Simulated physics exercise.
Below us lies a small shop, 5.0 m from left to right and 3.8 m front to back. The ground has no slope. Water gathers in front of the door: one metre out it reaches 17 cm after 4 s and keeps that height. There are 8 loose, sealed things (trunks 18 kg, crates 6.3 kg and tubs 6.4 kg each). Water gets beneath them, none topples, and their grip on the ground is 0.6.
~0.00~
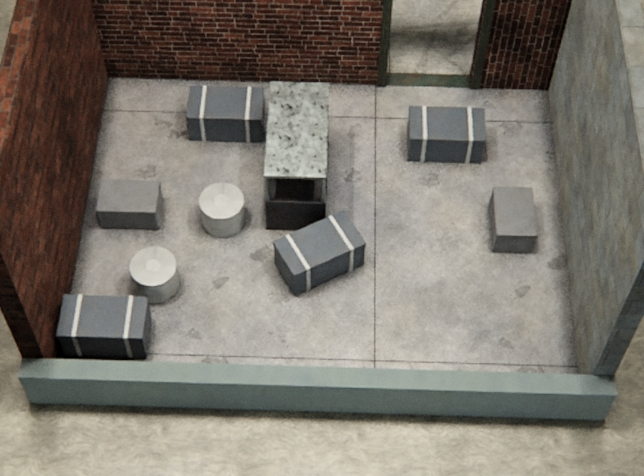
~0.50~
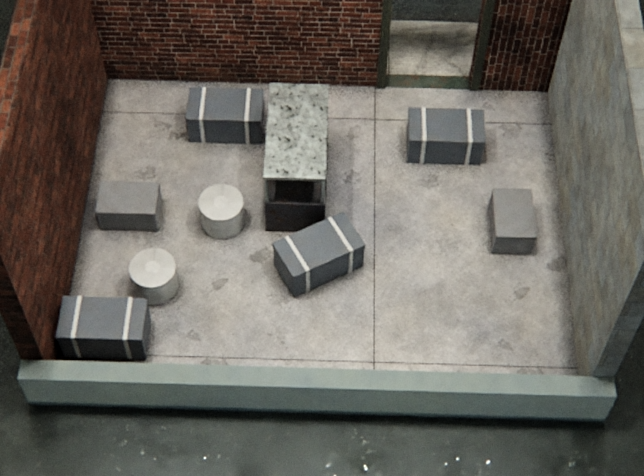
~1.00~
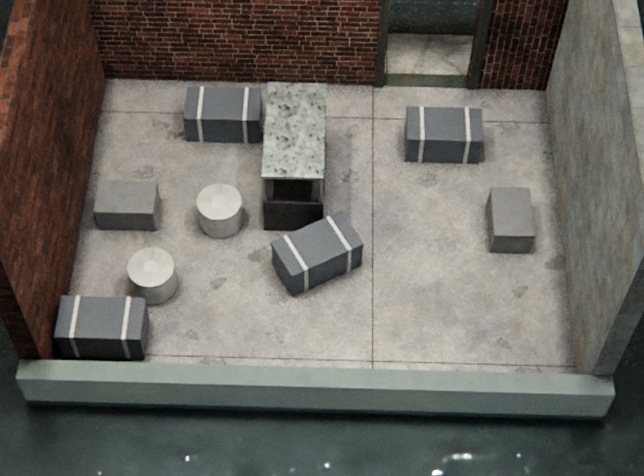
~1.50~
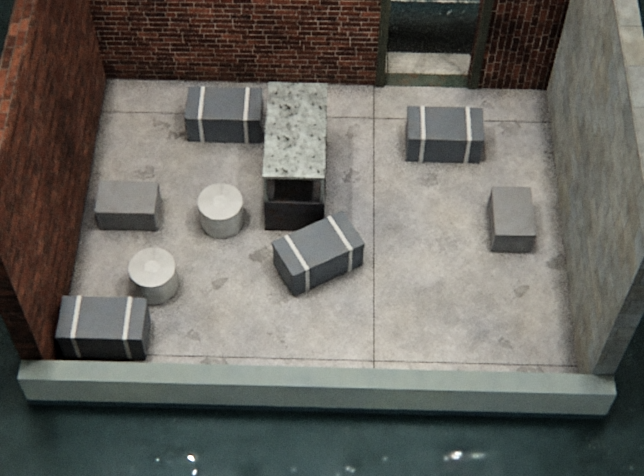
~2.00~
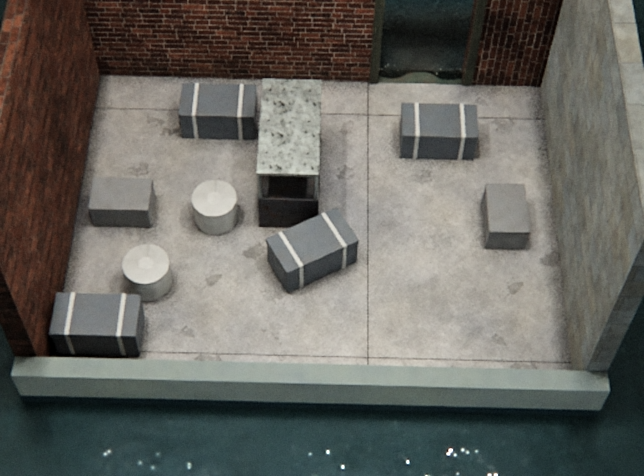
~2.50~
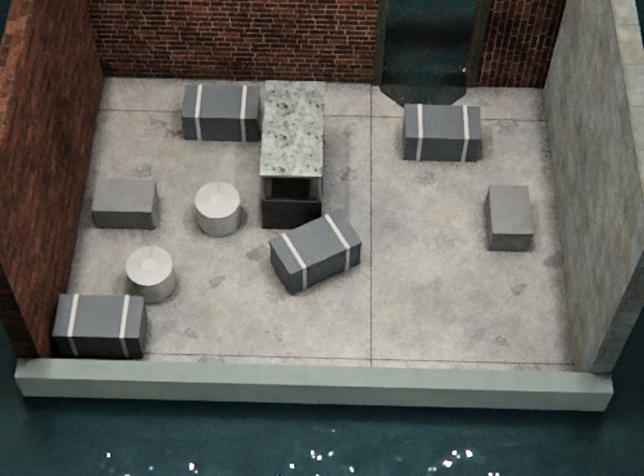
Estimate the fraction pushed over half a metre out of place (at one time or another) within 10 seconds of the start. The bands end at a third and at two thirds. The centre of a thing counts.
That comes to under a third.
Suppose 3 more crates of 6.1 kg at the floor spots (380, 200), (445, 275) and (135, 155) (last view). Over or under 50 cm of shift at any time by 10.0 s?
In turn: More, over, less.
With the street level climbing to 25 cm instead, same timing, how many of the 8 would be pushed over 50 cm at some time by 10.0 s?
In that case 3 of them.
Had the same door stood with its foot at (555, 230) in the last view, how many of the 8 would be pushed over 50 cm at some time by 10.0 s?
Then 1.
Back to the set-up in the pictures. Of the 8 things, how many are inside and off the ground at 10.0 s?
I count 2.
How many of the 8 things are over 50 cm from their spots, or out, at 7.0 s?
By then 1.
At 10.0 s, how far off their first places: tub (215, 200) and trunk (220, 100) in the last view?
In that order: 0 cm, 0 cm.
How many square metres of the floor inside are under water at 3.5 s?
About 1.5 m2.
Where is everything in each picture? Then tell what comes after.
In the first frame, a trunk at (320, 242) rests on the ground; a crate at (128, 196), on the bottom; 0.0 m2 under water; 0 of 8 have shifted.
In the second frame, a trunk at (319, 244) rests on the ground; a crate at (128, 197), on the bottom; 0.0 m2 under water; 0 of 8 have shifted.
In the third frame, a trunk at (317, 243) rests on the ground; a crate at (126, 197) rests on the ground; 0.0 m2 under water; 0 of 8 have shifted.
In the fourth frame, a trunk at (318, 243) rests on the ground; a crate at (127, 197) rests on the ground; water covers 0.0 m2; 0 of 8 have shifted.
In the fifth frame, a trunk at (312, 239) rests on the ground; a crate at (121, 193) rests on the ground; water covers 0.0 m2; 0 of 8 have shifted.
In the sixth frame, a trunk at (316, 241), on the bottom; a crate at (124, 195) rests on the ground; 0.2 m2 under water; 0 of 8 have shifted.
After 3.5 s 0 of 8 are over 50 cm from their spots; 0 afloat.
After 4.5 s 0 of 8 are over 50 cm from their spots; 0 afloat.
After 7.0 s 1 of 8 are over 50 cm from their spots; 1 afloat.
After 10.0 s 2 of 8 are over 50 cm from their spots, and 2 have been at some point; 2 afloat.
